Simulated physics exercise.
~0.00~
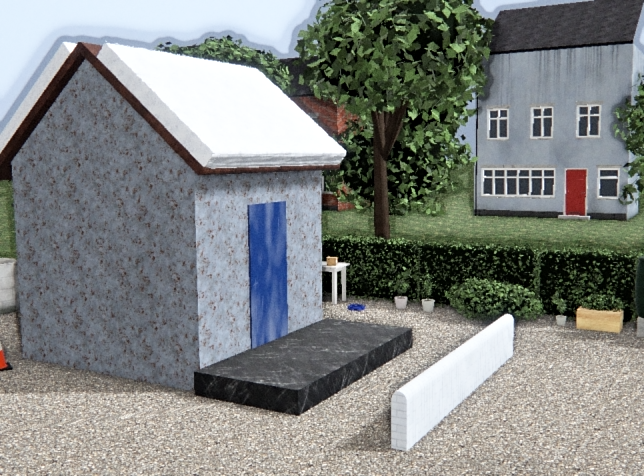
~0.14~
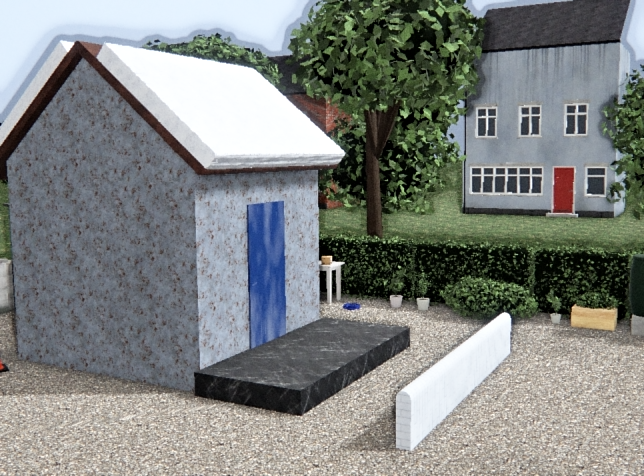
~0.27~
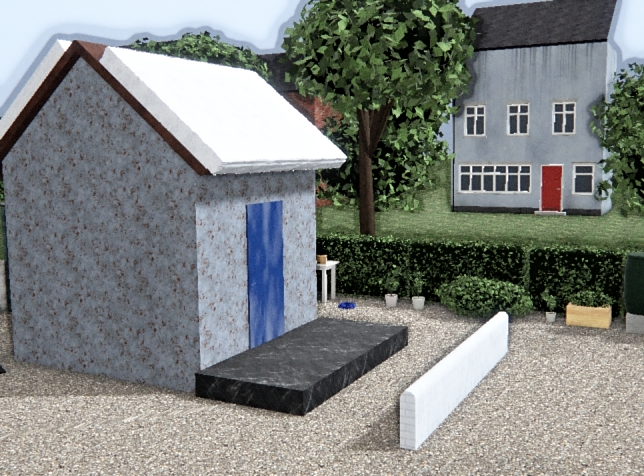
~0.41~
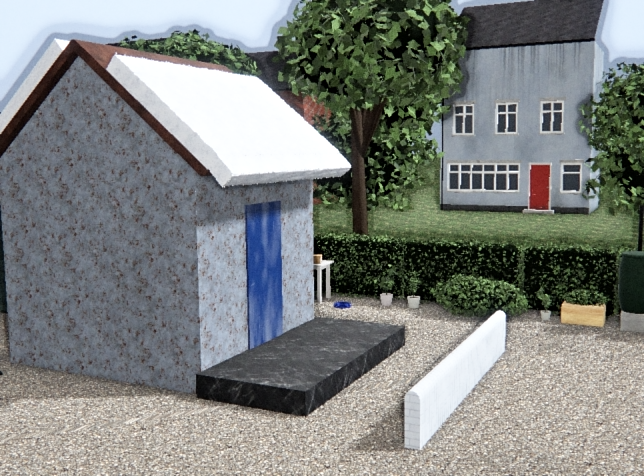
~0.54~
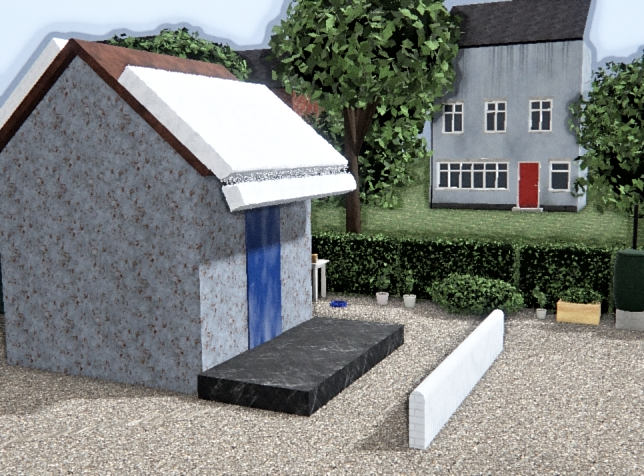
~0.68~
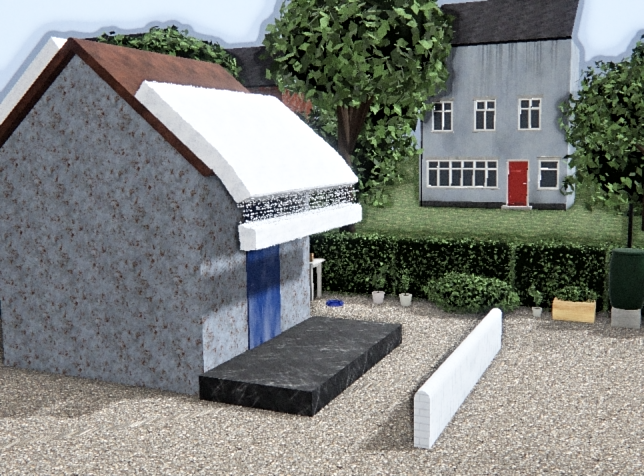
Snow slides down the roof of the small grey house and cracks along the eaves.
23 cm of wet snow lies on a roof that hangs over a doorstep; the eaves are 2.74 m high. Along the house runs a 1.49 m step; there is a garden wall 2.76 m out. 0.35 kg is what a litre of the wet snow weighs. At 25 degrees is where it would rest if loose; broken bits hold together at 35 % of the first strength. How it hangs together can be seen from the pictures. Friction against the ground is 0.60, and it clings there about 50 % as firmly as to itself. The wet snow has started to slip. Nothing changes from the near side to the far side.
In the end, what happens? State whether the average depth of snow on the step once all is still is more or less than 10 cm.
Less.
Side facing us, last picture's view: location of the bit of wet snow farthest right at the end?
You'll find it close to (445, 396).
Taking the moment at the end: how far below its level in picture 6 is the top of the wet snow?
Around 3.2 m.
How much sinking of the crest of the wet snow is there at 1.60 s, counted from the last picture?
The gap comes to around 3.3 metres.
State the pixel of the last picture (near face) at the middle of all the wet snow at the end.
Position: About (352, 405).
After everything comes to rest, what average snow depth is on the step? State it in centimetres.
7 cm.
After 1.10 s, 25 % of the snow is still up on the roof and 75 % is falling or down.
After 1.60 s, none of the snow is still up on the roof and all is falling or down.
After 2.10 s, none of the snow is still up on the roof and all is falling or down.
After 2.60 s, none of the snow is still up on the roof and all is falling or down.
After 2.70 s, at the end, none of the snow is still up on the roof and the snow on the step is 6.8 cm deep on average.
